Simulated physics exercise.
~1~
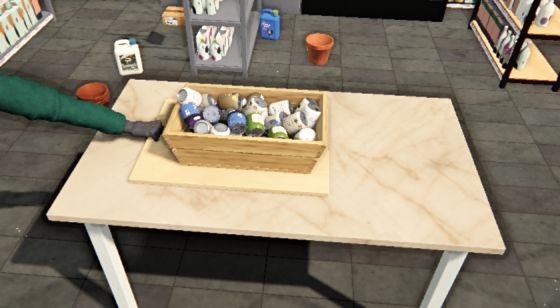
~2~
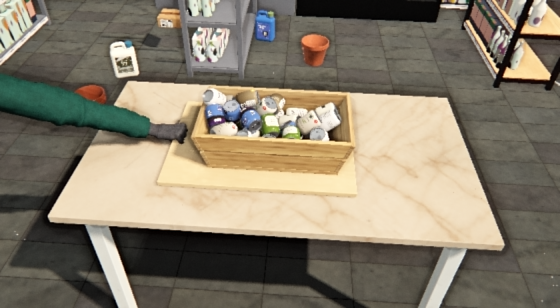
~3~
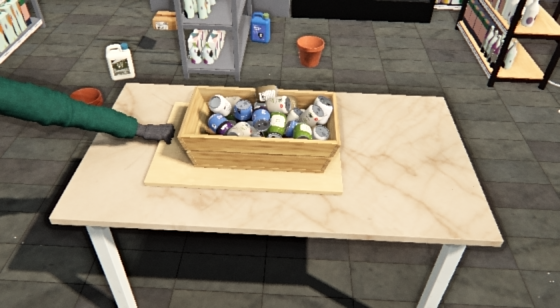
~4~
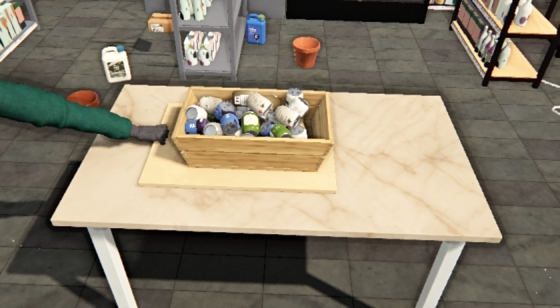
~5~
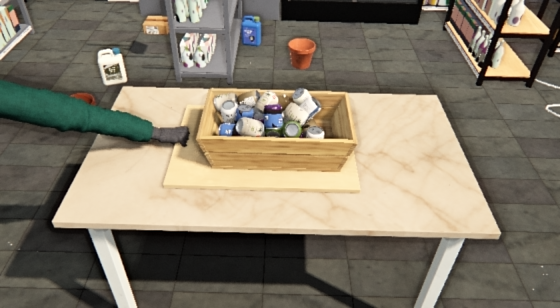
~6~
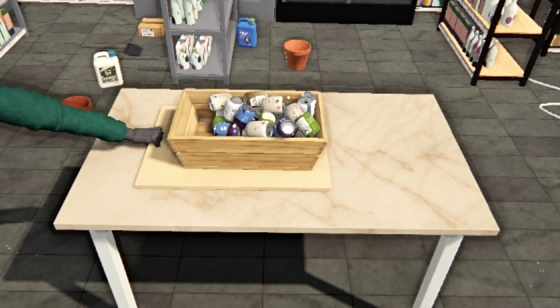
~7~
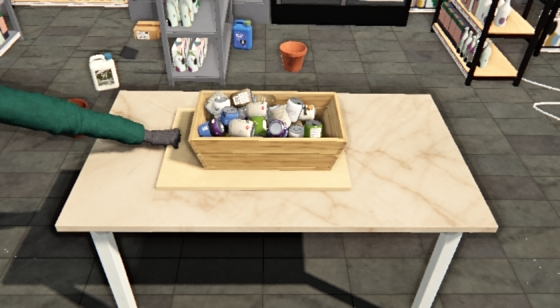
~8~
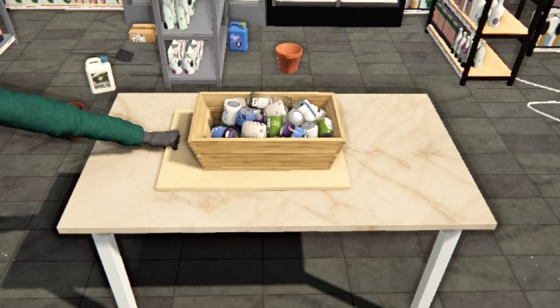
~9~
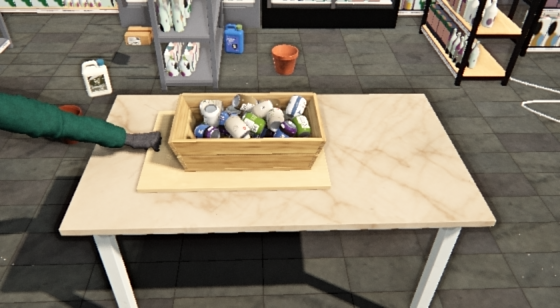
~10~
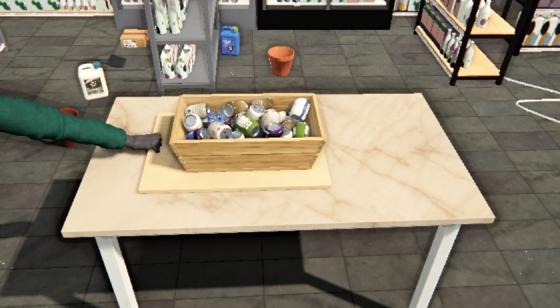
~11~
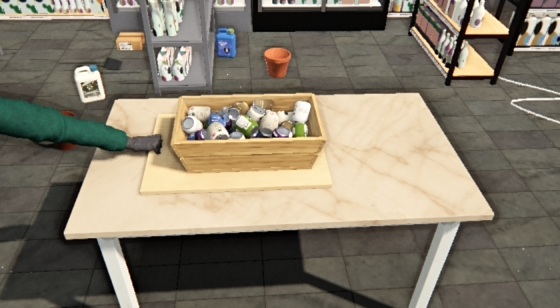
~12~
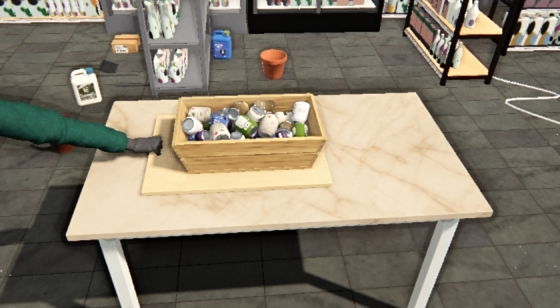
At first, a wooden tote with sloping ends, filled with a loose jumble of mini cans, sits on a pale board on a marble-topped table while a green-sleeved arm with a dark glove reaches in from the left. The board slides a short way right, carrying the tote, then eases back left. It repeats this short trip right and back twice more, and the cans shift and tumble among themselves. The view drifts slightly sideways throughout. Finally, the board rests toward the left, the tote stays upright on it, and no cans have fallen out.
